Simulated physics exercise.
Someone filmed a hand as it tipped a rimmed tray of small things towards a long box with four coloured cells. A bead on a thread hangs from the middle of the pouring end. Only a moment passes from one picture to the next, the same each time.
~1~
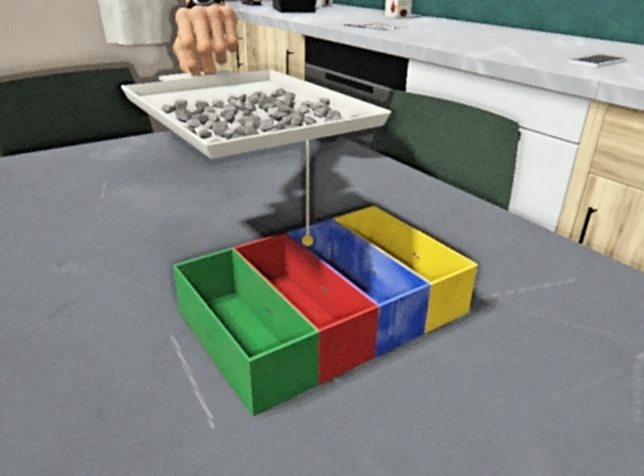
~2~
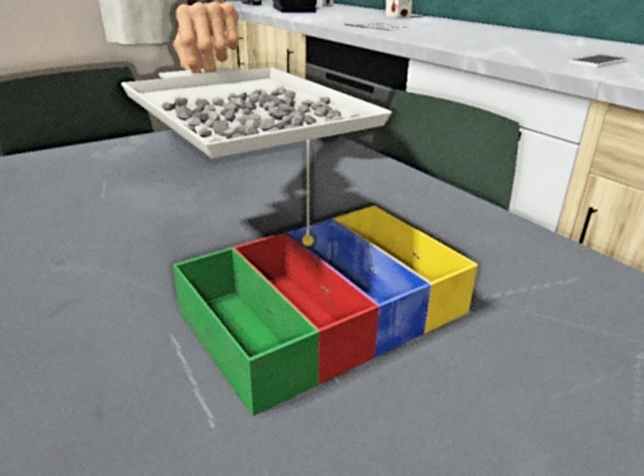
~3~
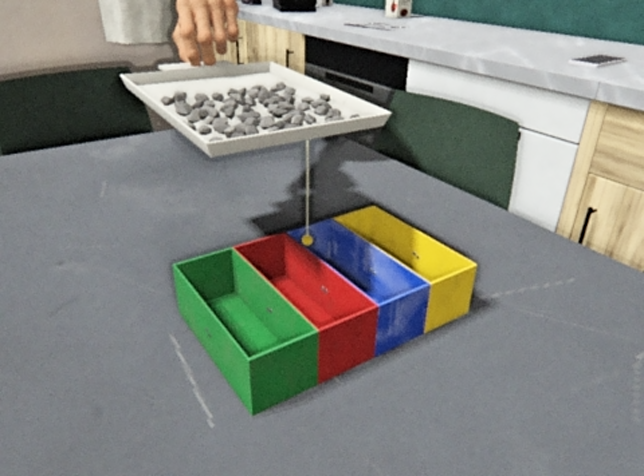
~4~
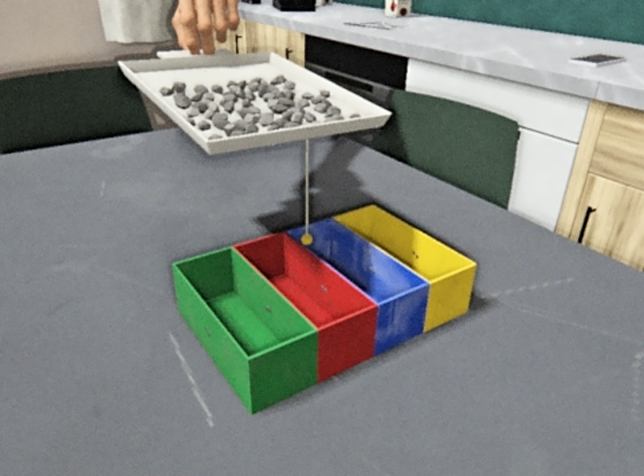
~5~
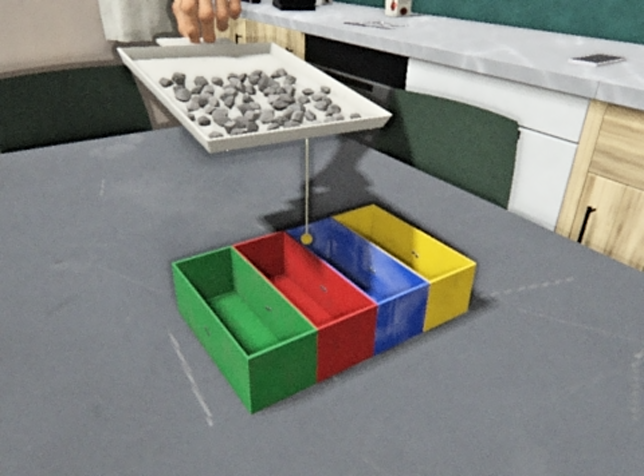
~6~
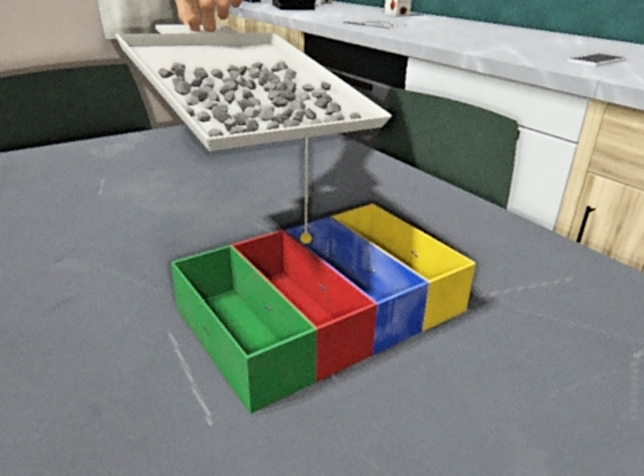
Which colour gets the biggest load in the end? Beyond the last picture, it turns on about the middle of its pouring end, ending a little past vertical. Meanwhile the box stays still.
The blue cell gets the biggest load.
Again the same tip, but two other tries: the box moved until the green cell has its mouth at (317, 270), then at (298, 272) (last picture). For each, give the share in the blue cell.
Roughly 20% the first time and 30% the second time.
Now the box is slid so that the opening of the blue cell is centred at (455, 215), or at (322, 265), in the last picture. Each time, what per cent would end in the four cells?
You'd get about 50 per cent first and about 90 per cent second.
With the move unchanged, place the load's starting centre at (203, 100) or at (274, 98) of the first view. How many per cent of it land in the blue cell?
Around 40 percent the first time and around 40 percent the second time.
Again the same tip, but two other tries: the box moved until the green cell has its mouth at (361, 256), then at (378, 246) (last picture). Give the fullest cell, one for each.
First try: The cell in green. Second try: The green cell.
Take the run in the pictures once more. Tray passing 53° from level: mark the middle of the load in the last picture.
(311, 100).
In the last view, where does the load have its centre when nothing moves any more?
Roughly at (362, 302).
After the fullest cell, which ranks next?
That's yellow.
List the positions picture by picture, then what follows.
The first frame shows corners of the pouring end at (210, 142) and (384, 111), level; middle of the load at (248, 115), bits of gravel; bead on its thread at (308, 241); green cell at (285, 368); red cell at (348, 340); blue cell at (403, 315); yellow cell at (451, 294).
The second frame shows corners of the pouring end at (211, 141) and (384, 111), level; middle of the load at (249, 113).
The third frame shows corners of the pouring end at (210, 140) and (384, 112), tipped barely, lowest at the right corner; middle of the load at (248, 110).
The fourth frame shows corners of the pouring end at (210, 139) and (384, 112), tipped a little, lowest at the right corner; middle of the load at (248, 105).
The fifth frame shows corners of the pouring end at (211, 137) and (385, 113), tipped a little, lowest at the right corner; middle of the load at (248, 100).
The sixth frame shows corners of the pouring end at (211, 135) and (385, 114), tipped a little, lowest at the right corner; middle of the load at (248, 95); green cell at (283, 365); red cell at (346, 337); blue cell at (401, 313); yellow cell at (449, 292).
Soon, tray tipped steeply; all on the tray.
A while on, tray tipped right over; about a third on the tray; about a quarter in the blue cell; a small part in the yellow cell; a stray few in the red cell; about a quarter falling or outside the box.
Towards the end, tray tipped past a quarter turn; about half in the blue cell; about a quarter in the yellow cell; about a quarter in the red cell; a small part in the green cell.
Finally, tray tipped past a quarter turn; about half in the blue cell; about a quarter in the yellow cell; about a quarter in the red cell; a small part in the green cell.
